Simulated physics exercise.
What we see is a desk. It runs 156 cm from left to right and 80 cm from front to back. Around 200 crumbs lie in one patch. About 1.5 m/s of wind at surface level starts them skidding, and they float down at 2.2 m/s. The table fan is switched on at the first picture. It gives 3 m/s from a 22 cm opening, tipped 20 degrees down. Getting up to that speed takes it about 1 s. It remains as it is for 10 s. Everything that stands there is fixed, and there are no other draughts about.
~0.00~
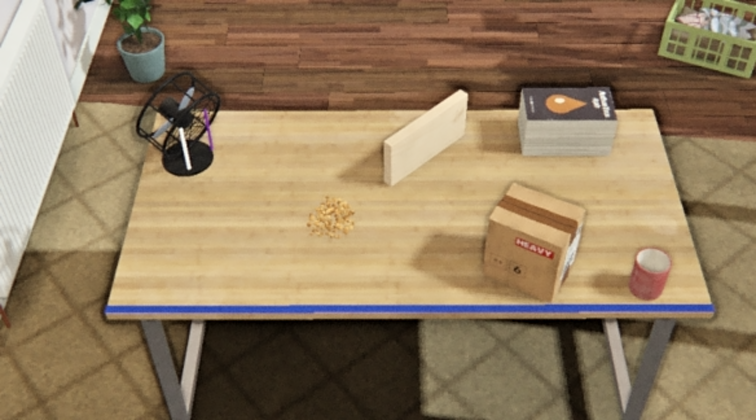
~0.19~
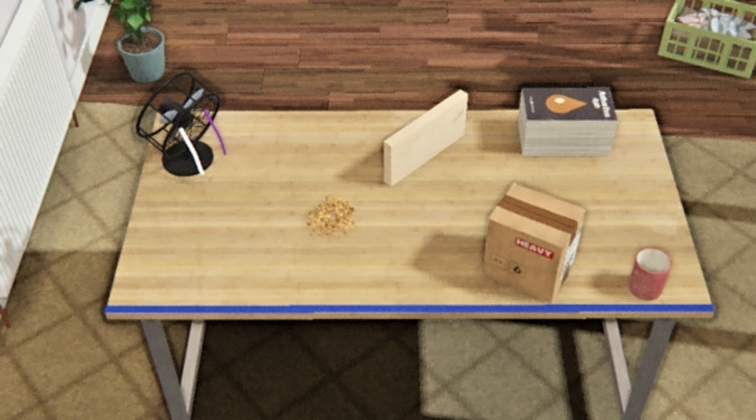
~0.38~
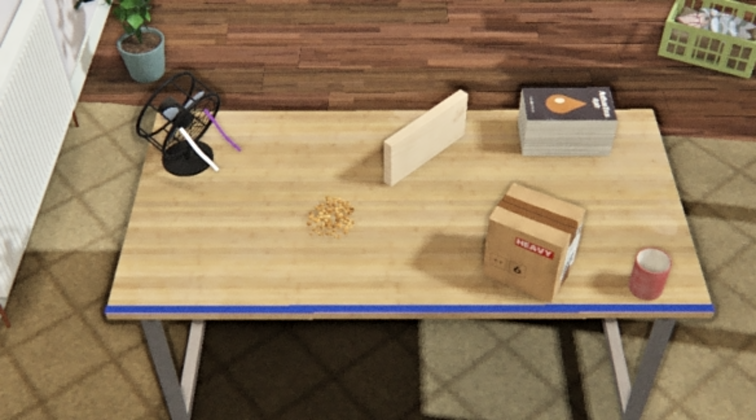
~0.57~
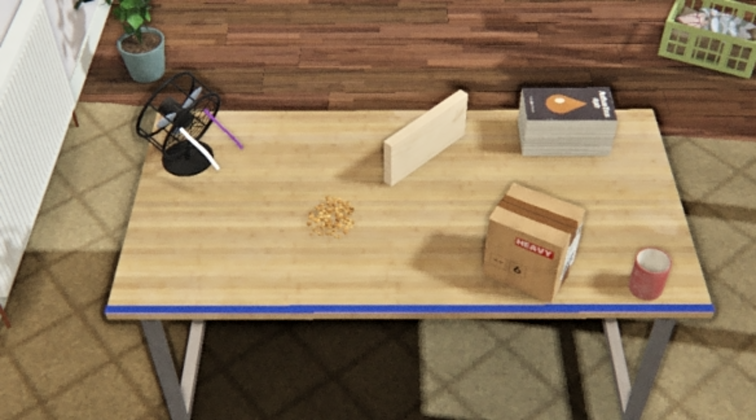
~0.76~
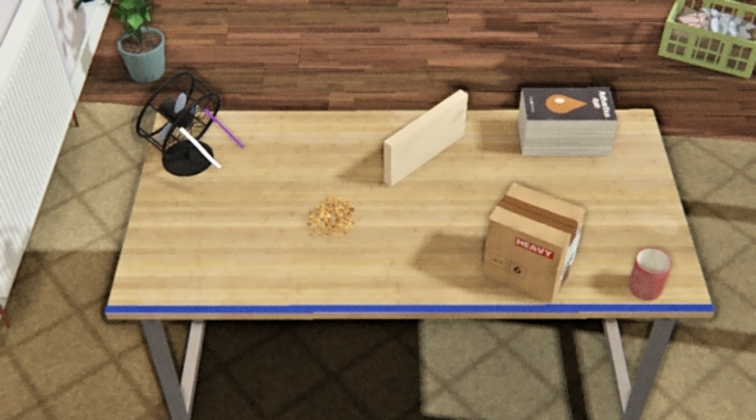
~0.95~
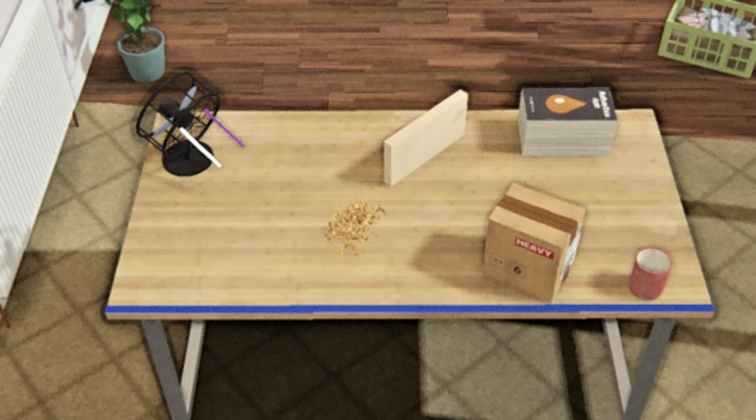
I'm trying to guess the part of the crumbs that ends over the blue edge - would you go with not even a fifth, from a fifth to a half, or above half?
I would go with above half.
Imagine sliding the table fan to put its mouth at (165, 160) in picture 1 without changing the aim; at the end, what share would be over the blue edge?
Around 0 per cent would end up there.
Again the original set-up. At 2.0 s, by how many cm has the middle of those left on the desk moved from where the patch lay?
Measured offset: Approx. 45 cm.
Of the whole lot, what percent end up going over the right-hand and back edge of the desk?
20 % right-hand and 0 % back.
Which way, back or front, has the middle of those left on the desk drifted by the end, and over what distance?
Moved forward, around 15 cm.
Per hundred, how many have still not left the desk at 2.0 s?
Close to 30 in a hundred are still there at that time.
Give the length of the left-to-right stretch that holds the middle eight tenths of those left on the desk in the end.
Spread, left to right: Approx. 40 cm.
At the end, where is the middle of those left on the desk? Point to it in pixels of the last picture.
Centre: Roughly (494, 250).
After 2.0 s the count stands so, 64 % are over the blue edge; the middle of those still in play is near (494, 248).
After 3.2 s the count stands so, 64 % are over the blue edge; the middle of those still in play is near (495, 251).
After 5.5 s the count stands so, 64 % are over the blue edge; the middle of those still in play is near (495, 251).
After 10.0 s, at the end, 64 % are over the blue edge; the middle of those still in play is near (494, 250).
